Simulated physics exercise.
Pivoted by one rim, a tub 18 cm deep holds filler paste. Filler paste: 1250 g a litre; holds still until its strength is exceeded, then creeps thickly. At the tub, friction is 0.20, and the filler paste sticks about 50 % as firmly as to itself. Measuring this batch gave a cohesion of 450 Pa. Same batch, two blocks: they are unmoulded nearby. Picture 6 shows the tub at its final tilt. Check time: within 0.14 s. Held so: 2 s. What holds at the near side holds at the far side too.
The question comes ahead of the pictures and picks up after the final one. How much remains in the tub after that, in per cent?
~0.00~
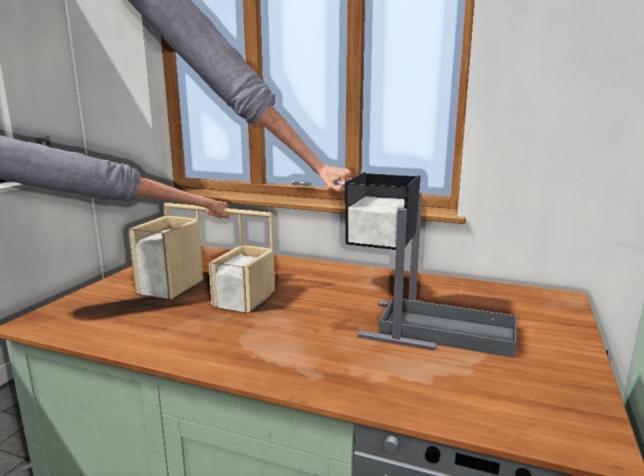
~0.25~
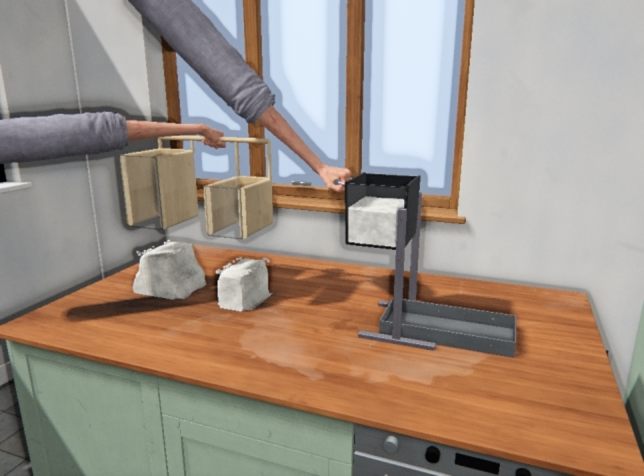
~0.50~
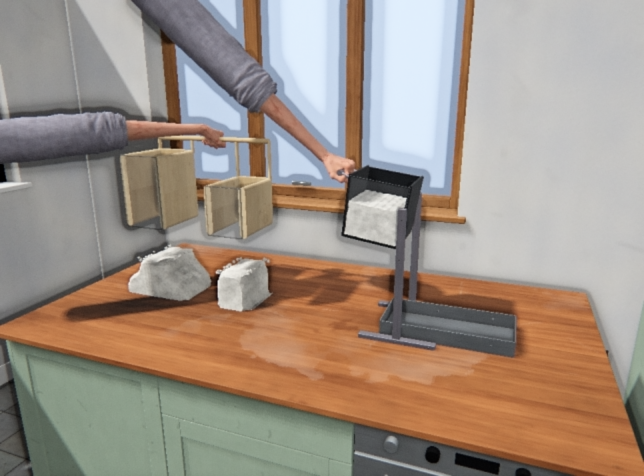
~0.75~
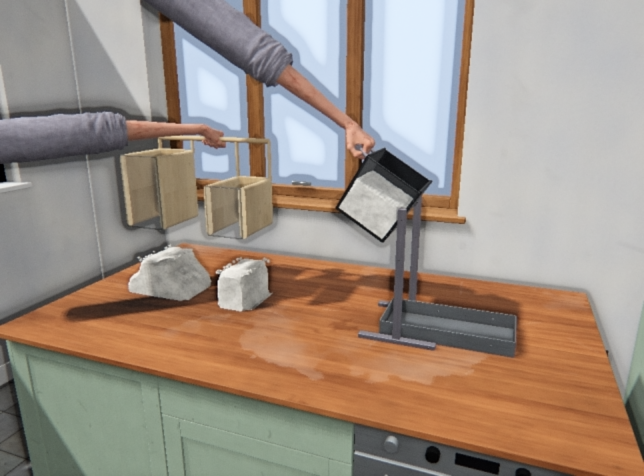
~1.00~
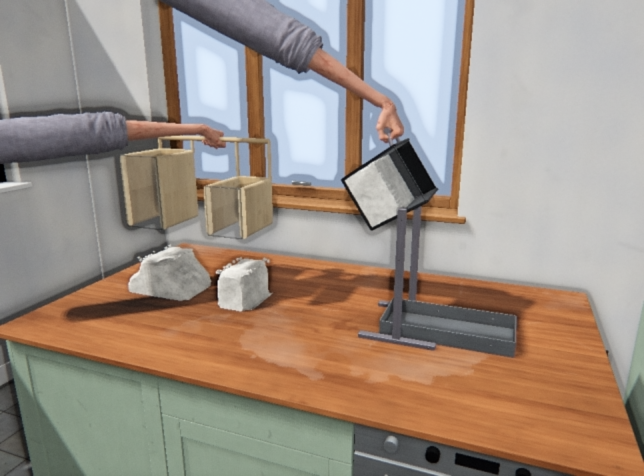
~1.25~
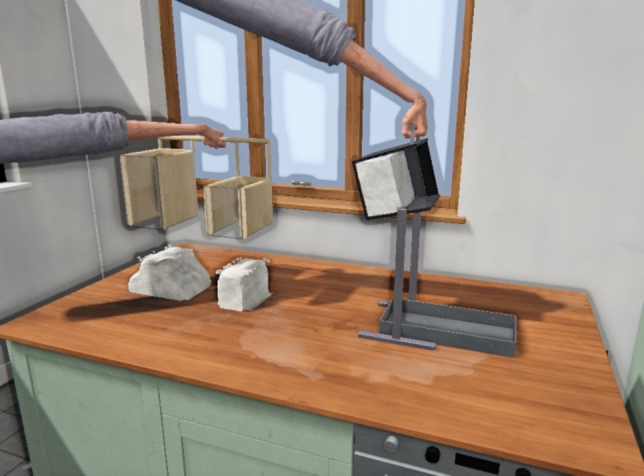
100 %.
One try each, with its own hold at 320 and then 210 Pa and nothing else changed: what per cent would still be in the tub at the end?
Respectively, close to 100 % and close to 100 %.
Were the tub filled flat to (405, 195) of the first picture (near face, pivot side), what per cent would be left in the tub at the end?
I'd say close to 100 % stays in the tub.
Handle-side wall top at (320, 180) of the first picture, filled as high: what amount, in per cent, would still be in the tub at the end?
100 %, roughly.
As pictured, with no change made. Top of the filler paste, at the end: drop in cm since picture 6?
About 0 cm.
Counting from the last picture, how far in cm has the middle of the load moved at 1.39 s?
Looks like around 0 cm to me.
After 1.39 s, the tub is at 75 degrees and holds 100 %.
After 1.56 s, the tub is at 75 degrees and holds 100 %.
After 1.73 s, the tub is at 75 degrees and holds 100 %.
After 1.90 s, the tub is at 75 degrees and holds 100 %.
After 3.25 s, the tub is at 75 degrees and holds 100 %.
